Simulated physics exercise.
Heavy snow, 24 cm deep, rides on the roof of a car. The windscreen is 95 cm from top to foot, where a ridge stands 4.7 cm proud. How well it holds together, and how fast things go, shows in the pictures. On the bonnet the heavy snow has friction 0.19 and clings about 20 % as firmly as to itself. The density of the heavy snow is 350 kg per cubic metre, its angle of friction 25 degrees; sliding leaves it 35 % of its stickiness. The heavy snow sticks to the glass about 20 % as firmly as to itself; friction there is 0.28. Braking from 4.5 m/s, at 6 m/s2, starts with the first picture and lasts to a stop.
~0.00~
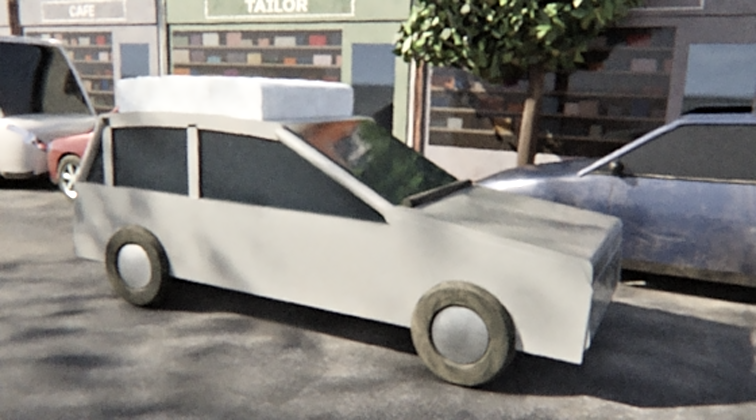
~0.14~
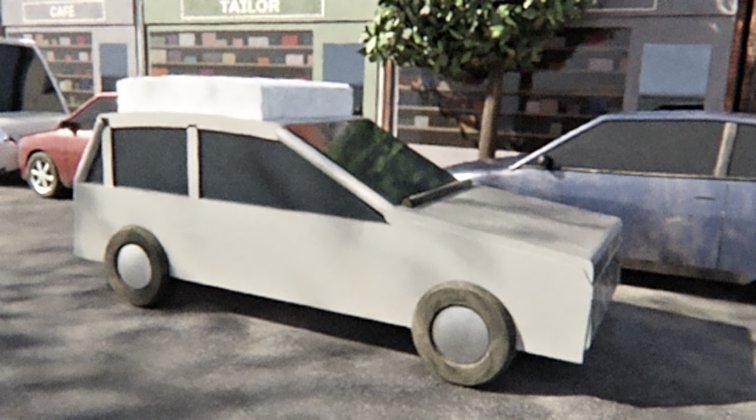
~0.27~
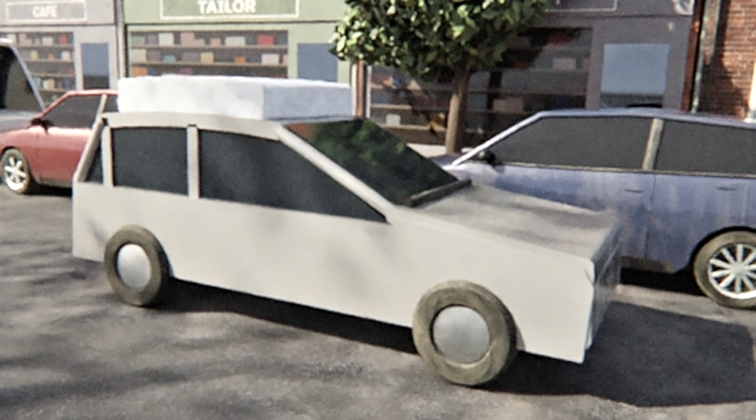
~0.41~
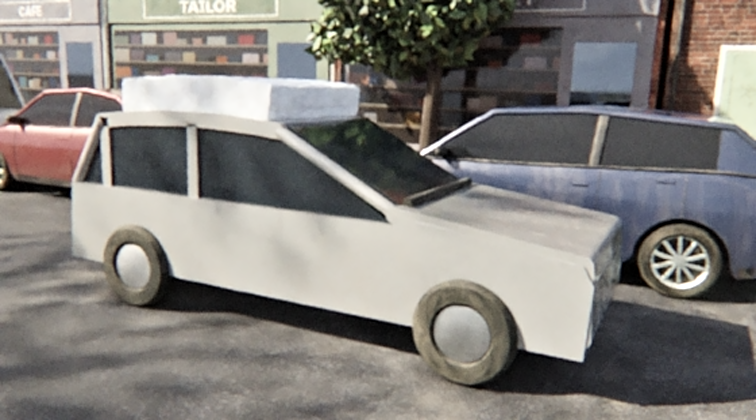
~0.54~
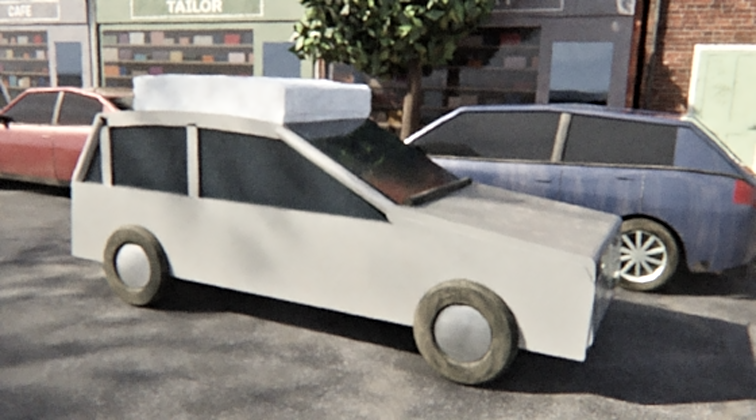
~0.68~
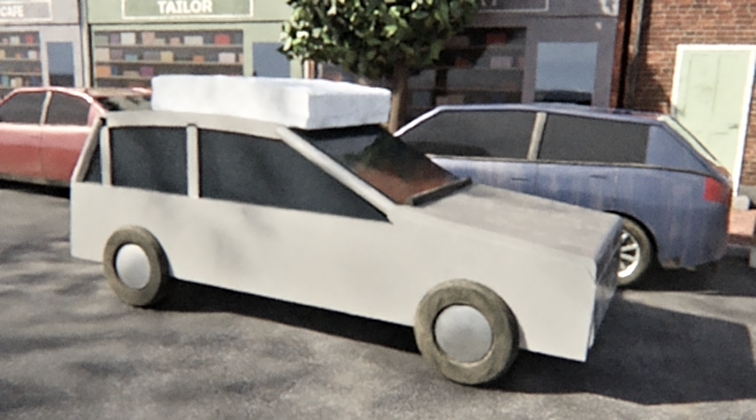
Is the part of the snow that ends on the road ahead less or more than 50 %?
It comes out less than 50 %.
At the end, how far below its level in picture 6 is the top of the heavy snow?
Roughly 35 cm.
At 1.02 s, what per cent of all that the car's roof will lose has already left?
About 70 %.
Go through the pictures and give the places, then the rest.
The first picture shows leading edge of the heavy snow at (261, 102).
The second picture shows leading edge of the heavy snow at (261, 89).
The third picture shows leading edge of the heavy snow at (263, 89), its middle shifted 1.1 cm.
The fourth picture shows leading edge of the heavy snow at (269, 90), its middle shifted 6.1 cm.
The fifth picture shows leading edge of the heavy snow at (284, 94), its middle shifted 17 cm.
The sixth picture shows leading edge of the heavy snow at (308, 100), its middle shifted 35 cm, 15 % of it past the top of the windscreen, in one piece.
After 1.02 s, 31 % of the snow is on the roof, 58 % on the glass, 12 % on the bonnet and none has gone off the nose.
After 1.43 s, none of the snow is on the roof, 43 % on the glass, 57 % on the bonnet and none has gone off the nose.
After 1.84 s, none of the snow is on the roof, 29 % on the glass, 61 % on the bonnet and 10 % has gone off the nose.
After 2.25 s, none of the snow is on the roof, 28 % on the glass, 57 % on the bonnet and 15 % has gone off the nose.
After 3.80 s, at the end, none of the snow is on the roof, 25 % on the glass, 43 % on the bonnet and 33 % has gone off the nose.
